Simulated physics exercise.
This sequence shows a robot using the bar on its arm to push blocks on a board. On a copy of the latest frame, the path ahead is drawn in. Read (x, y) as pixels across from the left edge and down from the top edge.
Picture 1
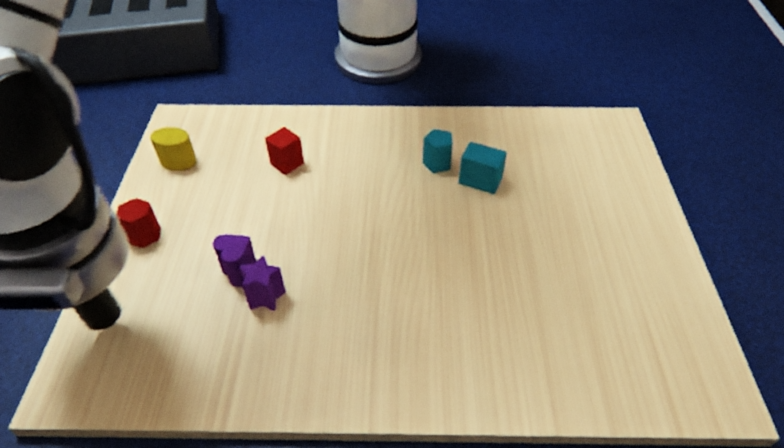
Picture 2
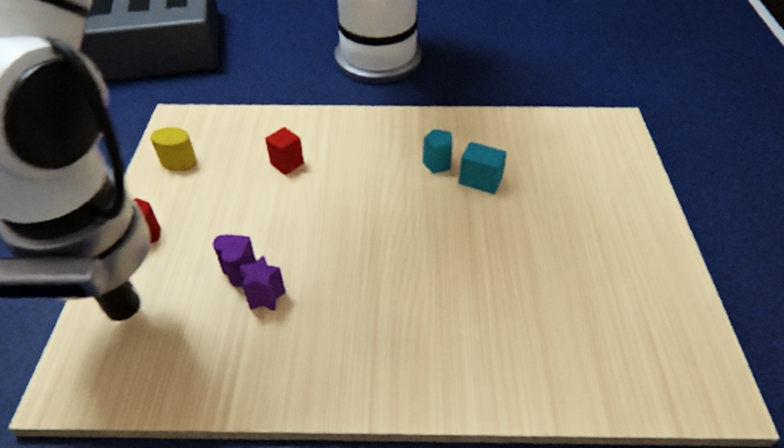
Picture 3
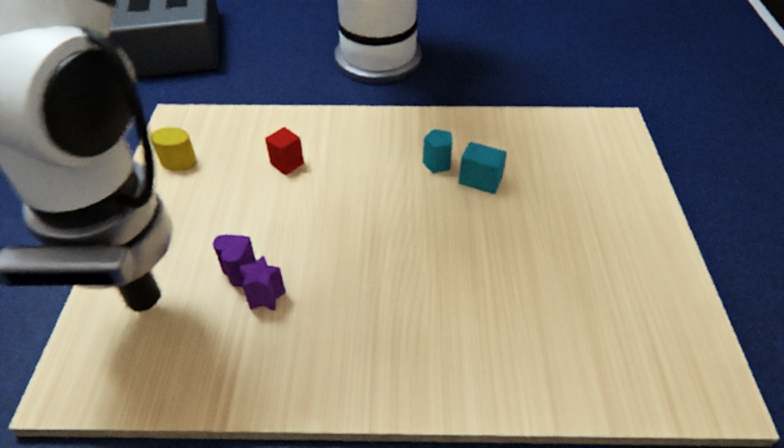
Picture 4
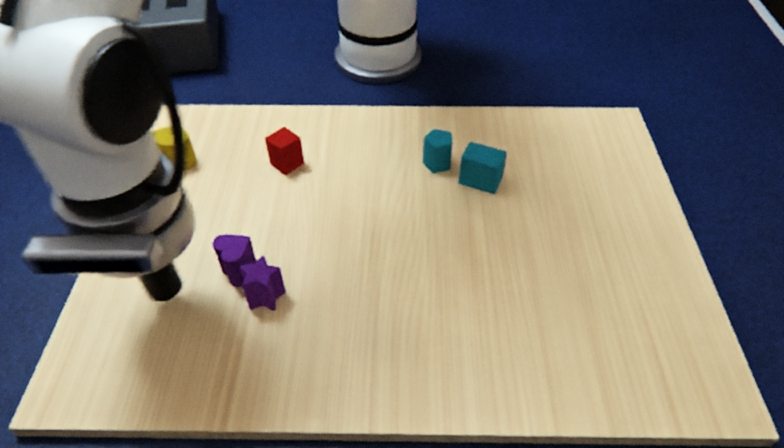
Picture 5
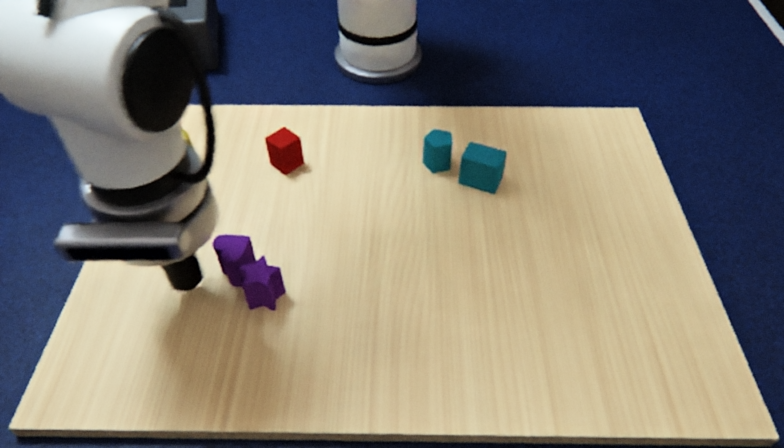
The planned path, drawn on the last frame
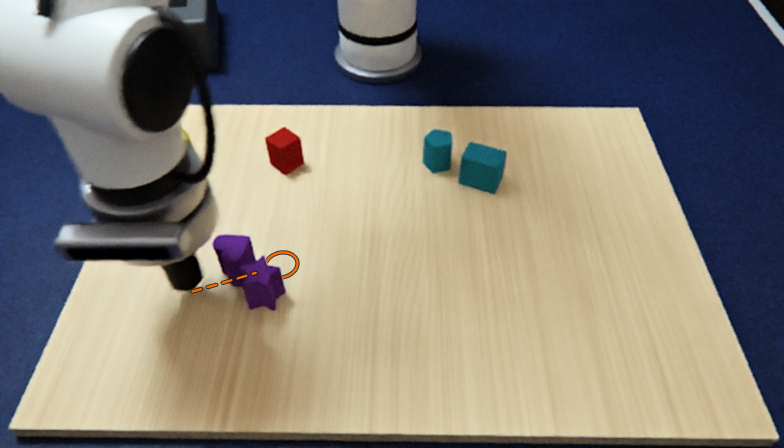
A white robot arm slid its dark-tipped bar steadily rightward and slightly away across the left side of a wooden board, drawing close to two purple blocks, while all the colored blocks stayed still.
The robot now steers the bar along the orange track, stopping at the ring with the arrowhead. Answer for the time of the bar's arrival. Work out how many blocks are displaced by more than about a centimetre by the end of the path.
Put simply, one block is moved more than 1 cm.
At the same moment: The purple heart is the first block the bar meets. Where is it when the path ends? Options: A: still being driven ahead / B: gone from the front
Correct choice: A.
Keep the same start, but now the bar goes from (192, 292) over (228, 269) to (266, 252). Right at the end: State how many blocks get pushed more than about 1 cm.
In total, one block gets moved by over 1 cm.
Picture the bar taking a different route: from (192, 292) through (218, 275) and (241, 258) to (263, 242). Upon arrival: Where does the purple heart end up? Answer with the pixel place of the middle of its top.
Around (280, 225).
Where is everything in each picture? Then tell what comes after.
Lower end of the bar (103, 316), tops of blocks, purple heart (231, 246), purple star block (259, 271), in the first picture.
Bar (123, 307), blocks as before, in the second picture.
Bar (144, 298), blocks as before, in the third picture.
Bar (165, 288), blocks as before, in the fourth picture.
Bar (187, 278), purple heart (231, 246), purple star block (259, 271), in the fifth picture.
The drawn path runs from (192, 292) to (281, 265).
What follows on the original path. Halfway along, bar (234, 265); purple heart (255, 237).
At the end, bar (278, 251); purple heart (291, 220), turned 25° anticlockwise; purple star block not moved.
